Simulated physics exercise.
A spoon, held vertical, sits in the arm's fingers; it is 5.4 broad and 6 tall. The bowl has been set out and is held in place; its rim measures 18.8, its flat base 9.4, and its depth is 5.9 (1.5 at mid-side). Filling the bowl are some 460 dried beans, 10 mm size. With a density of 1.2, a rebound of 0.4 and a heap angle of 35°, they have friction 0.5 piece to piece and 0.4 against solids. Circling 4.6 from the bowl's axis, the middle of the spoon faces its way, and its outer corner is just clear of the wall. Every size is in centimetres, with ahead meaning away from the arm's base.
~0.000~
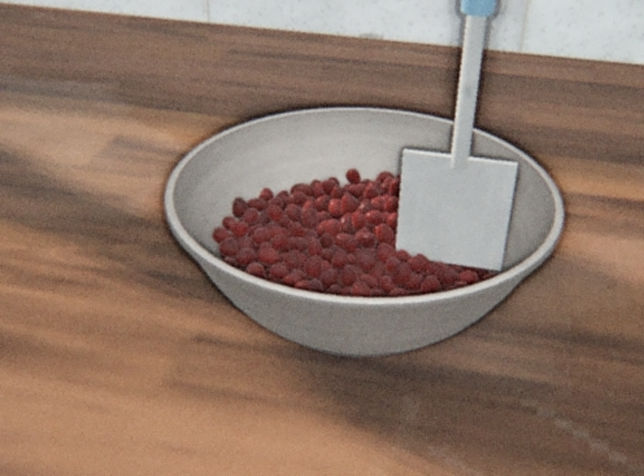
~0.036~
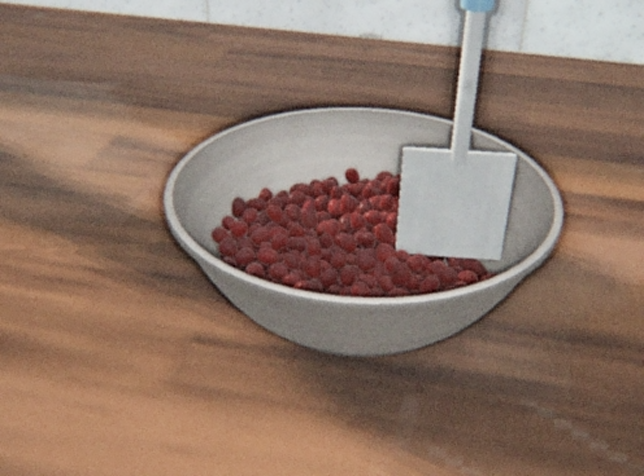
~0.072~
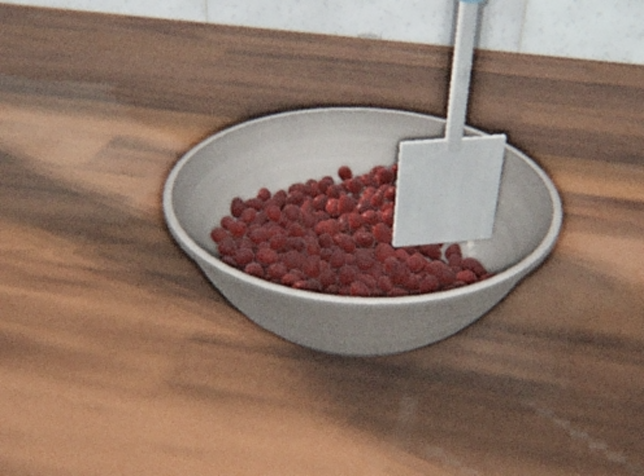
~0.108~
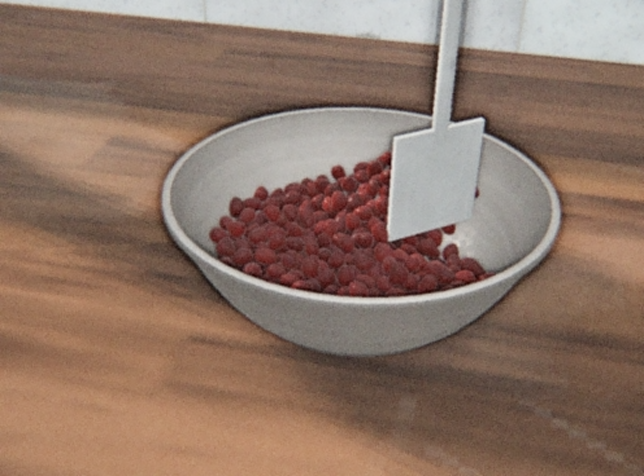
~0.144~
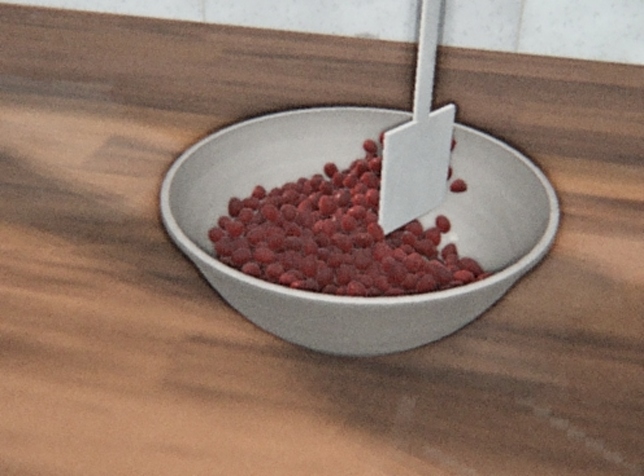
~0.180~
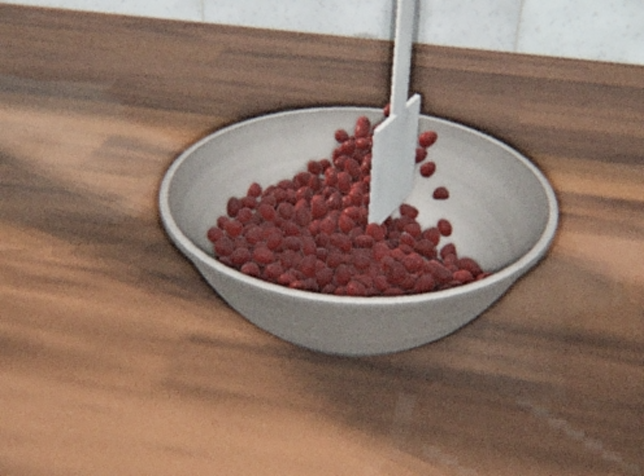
A flat, pale spatula swept through a pile of dark red beans in a gray bowl on a wooden surface, moving back and leftward while turning edge-on and pushing some up the far side.
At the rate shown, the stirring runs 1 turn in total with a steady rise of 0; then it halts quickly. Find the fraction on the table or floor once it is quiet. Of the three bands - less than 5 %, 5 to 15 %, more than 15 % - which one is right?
The right band is 5 to 15 %.
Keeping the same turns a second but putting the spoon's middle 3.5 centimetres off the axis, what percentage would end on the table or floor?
Around 5 in a hundred, in that case.
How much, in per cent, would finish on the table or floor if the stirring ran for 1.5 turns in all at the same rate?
I'd expect some 15 per cent.
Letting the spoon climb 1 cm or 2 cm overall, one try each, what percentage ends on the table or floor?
Trial one: Roughly 5 %; trial two: Roughly 5 %.
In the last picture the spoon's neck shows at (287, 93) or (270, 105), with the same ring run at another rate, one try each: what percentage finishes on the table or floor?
Well, about 30 percent the first time and about 40 percent the second.
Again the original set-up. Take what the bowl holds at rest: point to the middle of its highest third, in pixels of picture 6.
Near (439, 204).
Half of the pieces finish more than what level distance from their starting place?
My guess is close to 6 centimetres.
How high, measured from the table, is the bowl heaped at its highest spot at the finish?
About 6.5 centimetres.
After 0.42 s, 185° round, highest piece 8 above the table; 460 in the bowl, 3 on the table or floor.
After 0.65 s, 295° round, highest piece 8 above the table; 442 in the bowl, 13 on the table or floor, 8 in flight or on the tool.
After 0.97 s, 0° round, highest piece 6 above the table; 425 in the bowl, 38 on the table or floor.
After 1.67 s, 0° round, highest piece 6 above the table; 425 in the bowl, 38 on the table or floor.
At rest, 425 in the bowl, 38 on the table or floor. That is 8 % on the table or floor.
